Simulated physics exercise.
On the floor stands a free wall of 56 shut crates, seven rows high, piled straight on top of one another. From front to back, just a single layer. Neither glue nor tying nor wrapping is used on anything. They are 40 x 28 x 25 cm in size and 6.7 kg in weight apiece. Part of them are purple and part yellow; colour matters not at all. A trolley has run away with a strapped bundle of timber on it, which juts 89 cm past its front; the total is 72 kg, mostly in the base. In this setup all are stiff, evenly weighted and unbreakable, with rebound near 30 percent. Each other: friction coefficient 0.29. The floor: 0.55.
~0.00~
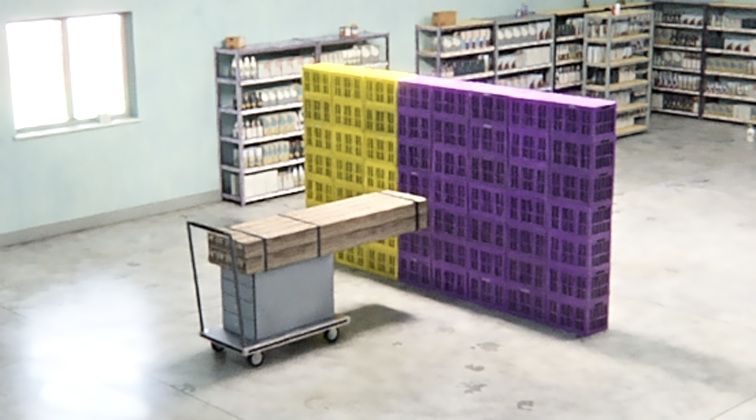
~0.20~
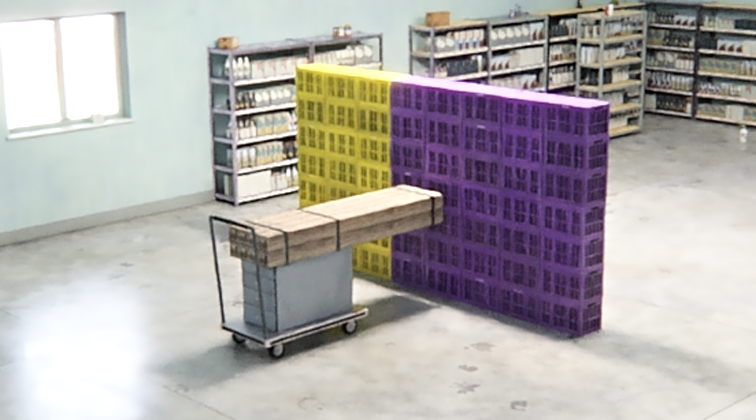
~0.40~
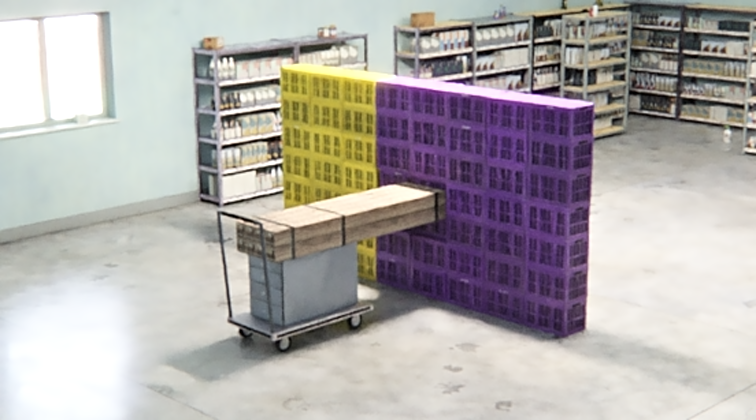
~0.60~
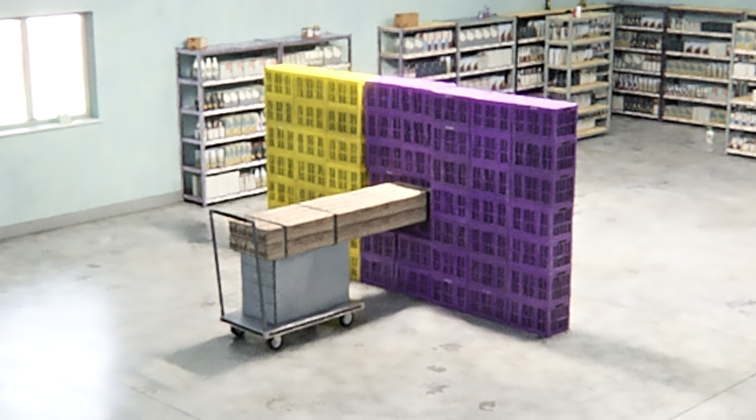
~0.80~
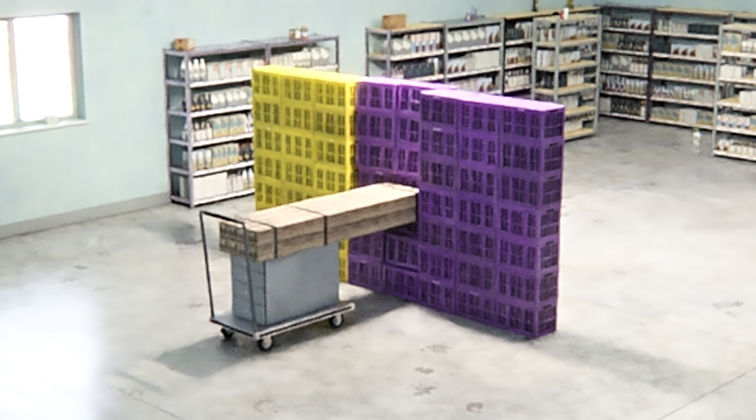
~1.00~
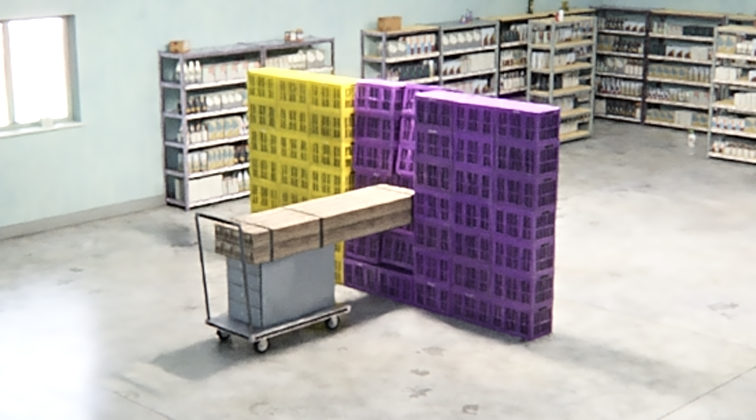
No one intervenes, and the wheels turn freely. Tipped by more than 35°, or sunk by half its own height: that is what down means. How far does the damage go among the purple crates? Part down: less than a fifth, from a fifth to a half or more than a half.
One fifth up to half.
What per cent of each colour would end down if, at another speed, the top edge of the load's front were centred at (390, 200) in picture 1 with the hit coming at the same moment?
Result - yellow: 0%; purple: 30%.
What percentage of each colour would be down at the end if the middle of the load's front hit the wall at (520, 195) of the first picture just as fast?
Down at the end: Yellow 0%, purple 30%.
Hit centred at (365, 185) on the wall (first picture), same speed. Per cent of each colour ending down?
Then yellow ends 50 per cent down and purple 0 per cent.
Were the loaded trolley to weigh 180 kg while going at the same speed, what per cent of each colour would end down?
Result: Yellow 0 and purple 30 in a hundred.
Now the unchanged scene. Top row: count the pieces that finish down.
2.
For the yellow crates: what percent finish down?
By colour: Yellow 0 per cent.
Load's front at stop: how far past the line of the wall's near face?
It sits some 15 cm past it.
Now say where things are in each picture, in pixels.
In the first picture (we follow the side turned to the camera; the camera pans a little), load (422, 209) 39 cm short of the wall; top purple crate (529, 114); top yellow crate (316, 82); no piece has moved.
The second picture shows load (438, 204) 14 cm short of the wall; top purple crate (522, 115).
The third picture shows load (442, 200) 7 cm into the wall's line; top purple crate (507, 115); 4 stirred so far.
The fourth picture shows load 15 cm into the wall's line; top purple crate (490, 116); 11 stirred so far.
The fifth picture shows load 17 cm into the wall's line; top purple crate (478, 117); steepest lean 6°, the crate at (416, 101); 12 stirred so far.
The sixth picture shows load 17 cm into the wall's line; top purple crate (473, 120); top yellow crate (261, 87); steepest lean 11°, the crate at (400, 251); 12 stirred so far.
Around 1.44 s, load 17 cm past the wall's line, stopped; 2 of the 35 purple crates down (2 of 56 in all colours); top purple crate unmoved.
Around 1.88 s, load 17 cm past the wall's line, stopped; 6 of the 35 purple crates down (6 of 56 in all colours); top purple crate unmoved.
Around 2.60 s, load 17 cm past the wall's line, stopped; 12 of the 35 purple crates down (12 of 56 in all colours); top purple crate unmoved.
Finally (3.5 s), load 17 cm past the wall's line, stopped; 12 of the 35 purple crates down (12 of 56 in all colours); top purple crate unmoved; top yellow crate unmoved. That is 34 per cent. Seen by the last camera, middles, top purple crate near (485, 117), top yellow crate near (273, 85).
